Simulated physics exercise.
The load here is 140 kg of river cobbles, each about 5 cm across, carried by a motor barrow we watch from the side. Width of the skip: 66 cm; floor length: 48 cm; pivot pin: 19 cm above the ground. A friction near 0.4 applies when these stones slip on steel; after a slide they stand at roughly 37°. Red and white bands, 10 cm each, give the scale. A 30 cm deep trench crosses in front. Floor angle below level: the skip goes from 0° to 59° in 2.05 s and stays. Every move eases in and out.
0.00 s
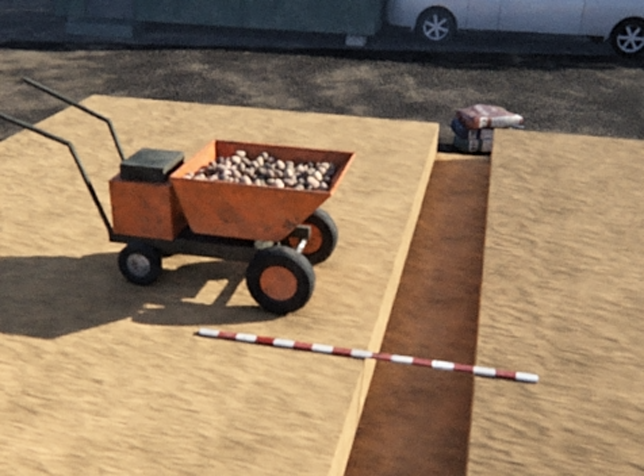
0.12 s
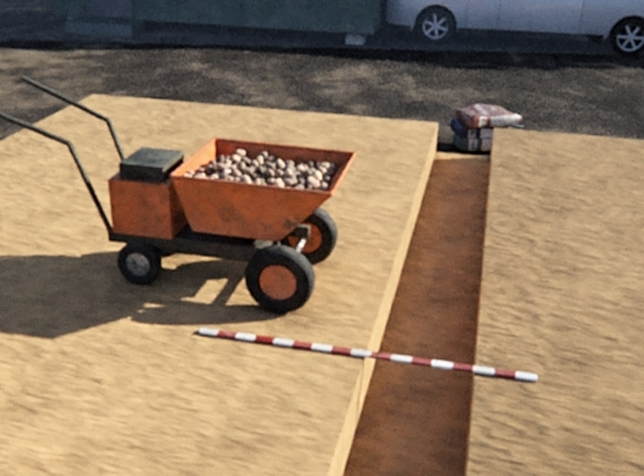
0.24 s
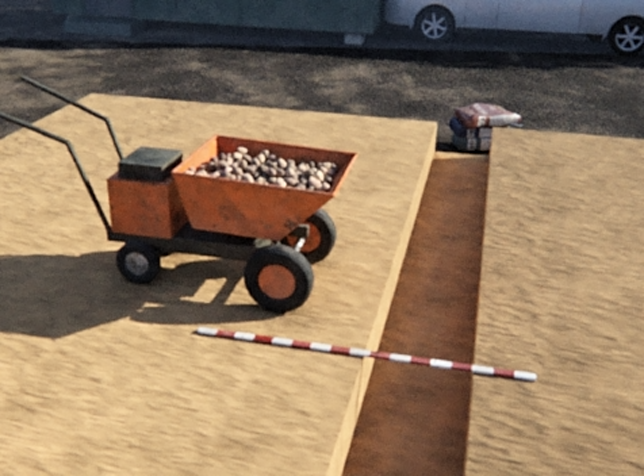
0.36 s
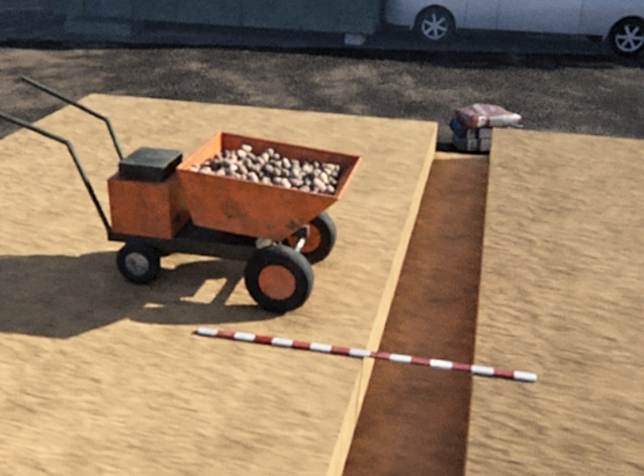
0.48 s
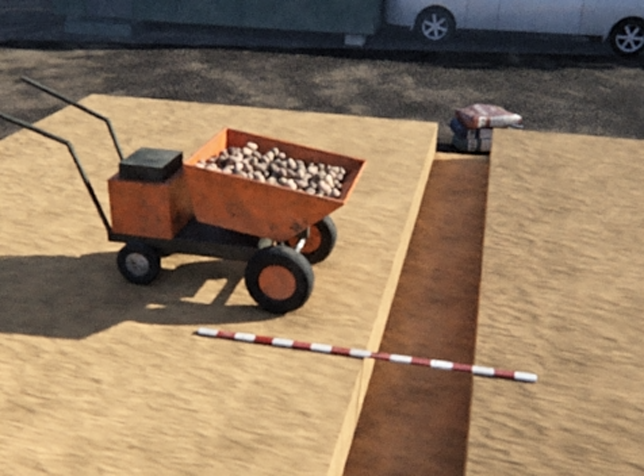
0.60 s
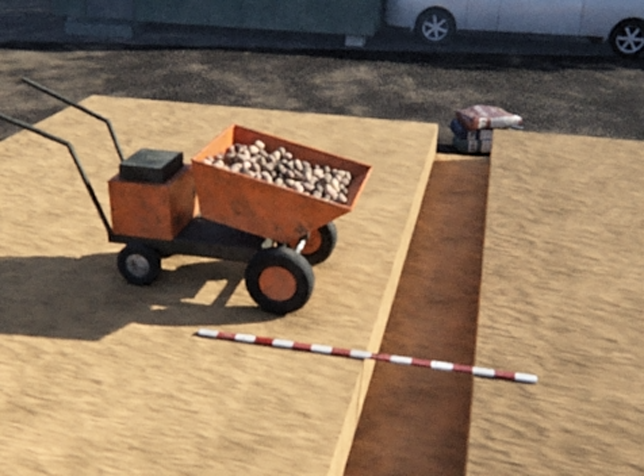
On sandy ground beside a long trench, an orange motor barrow stood still with its skip full of rounded stones, then the skip's back end slowly rose, slanting the load down toward the right.
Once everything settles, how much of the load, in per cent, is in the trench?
Once it settles, about 84 per cent of the load is there.
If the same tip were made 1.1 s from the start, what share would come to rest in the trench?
Roughly 80 per cent would.
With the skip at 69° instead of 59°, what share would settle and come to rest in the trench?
Trench share: Approx. 100%.
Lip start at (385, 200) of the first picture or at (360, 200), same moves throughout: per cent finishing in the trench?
About 60 per cent first, then about 80 per cent.
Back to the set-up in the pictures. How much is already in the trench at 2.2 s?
By then, around 25 percent.
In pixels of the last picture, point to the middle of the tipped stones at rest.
Roughly at (429, 341).
After 1.5 s the floor is at 50°; 100 % in the skip; the foremost stones are at (385, 244).
After 2.2 s the floor is at 59°; 76 % in the skip, 24 % in the trench; the foremost stones are at (465, 351).
After 2.5 s the floor is at 59°; 51 % in the skip, 49 % in the trench; the foremost stones are at (471, 346).
After 4.4 s the floor is at 59°; 16 % in the skip, 84 % in the trench; the foremost stones are at (471, 343).
